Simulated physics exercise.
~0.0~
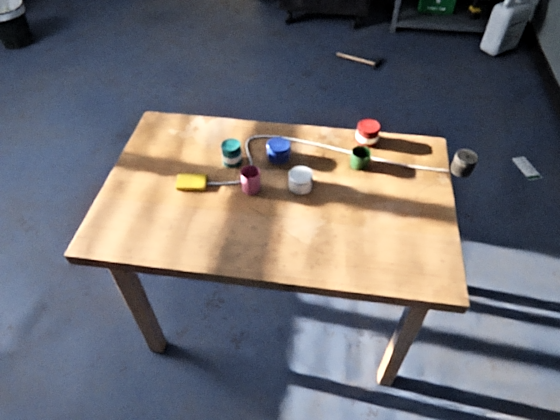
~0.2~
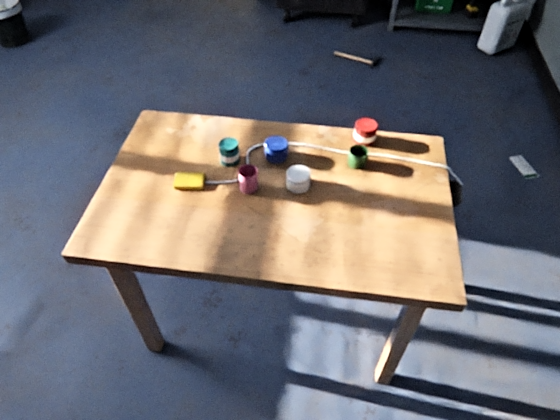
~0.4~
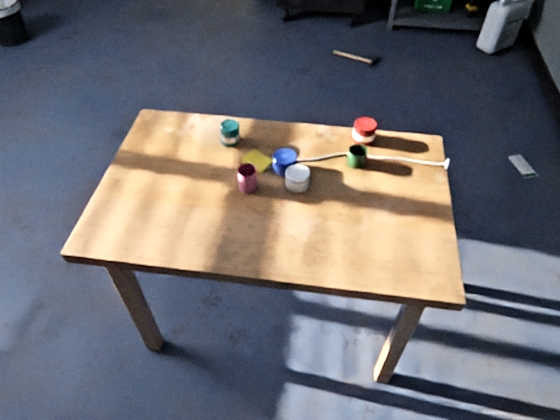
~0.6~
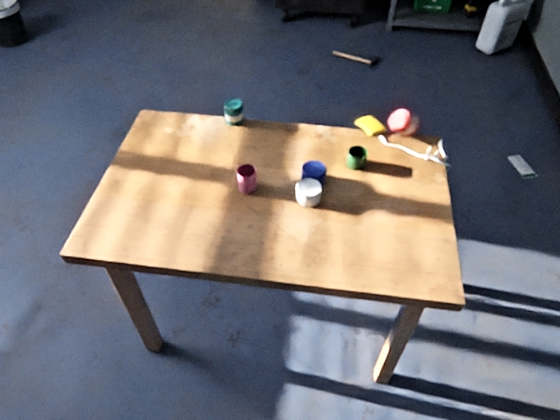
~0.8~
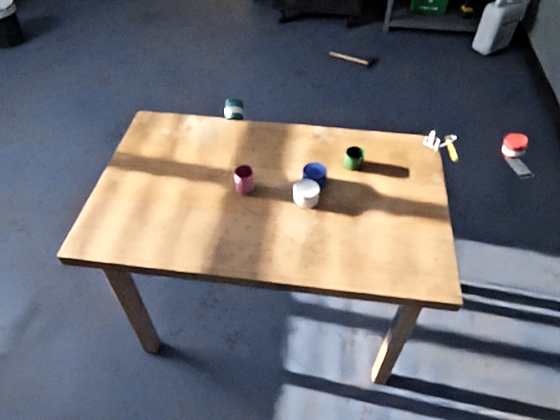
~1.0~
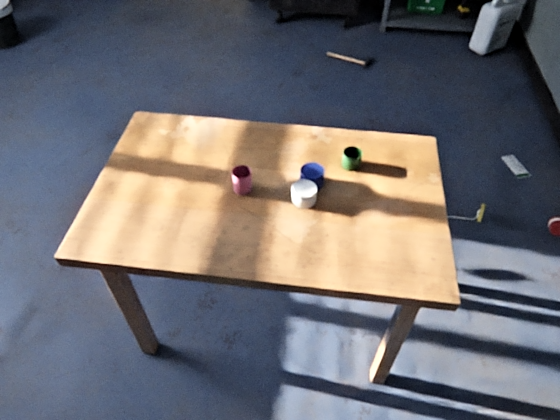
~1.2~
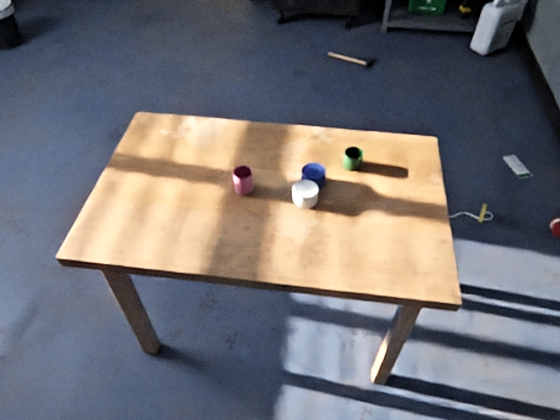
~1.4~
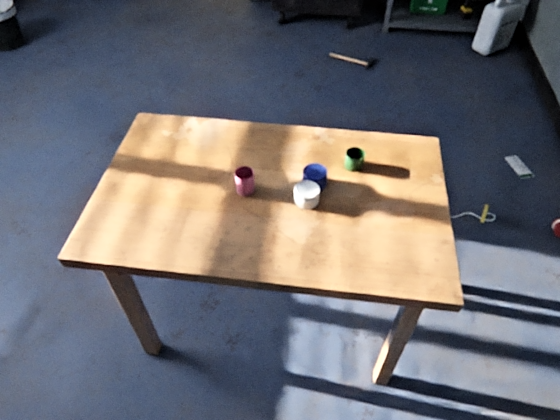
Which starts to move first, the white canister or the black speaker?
The black speaker moves first, dropping off the right side of the table, and the white canister only shifts a little later.
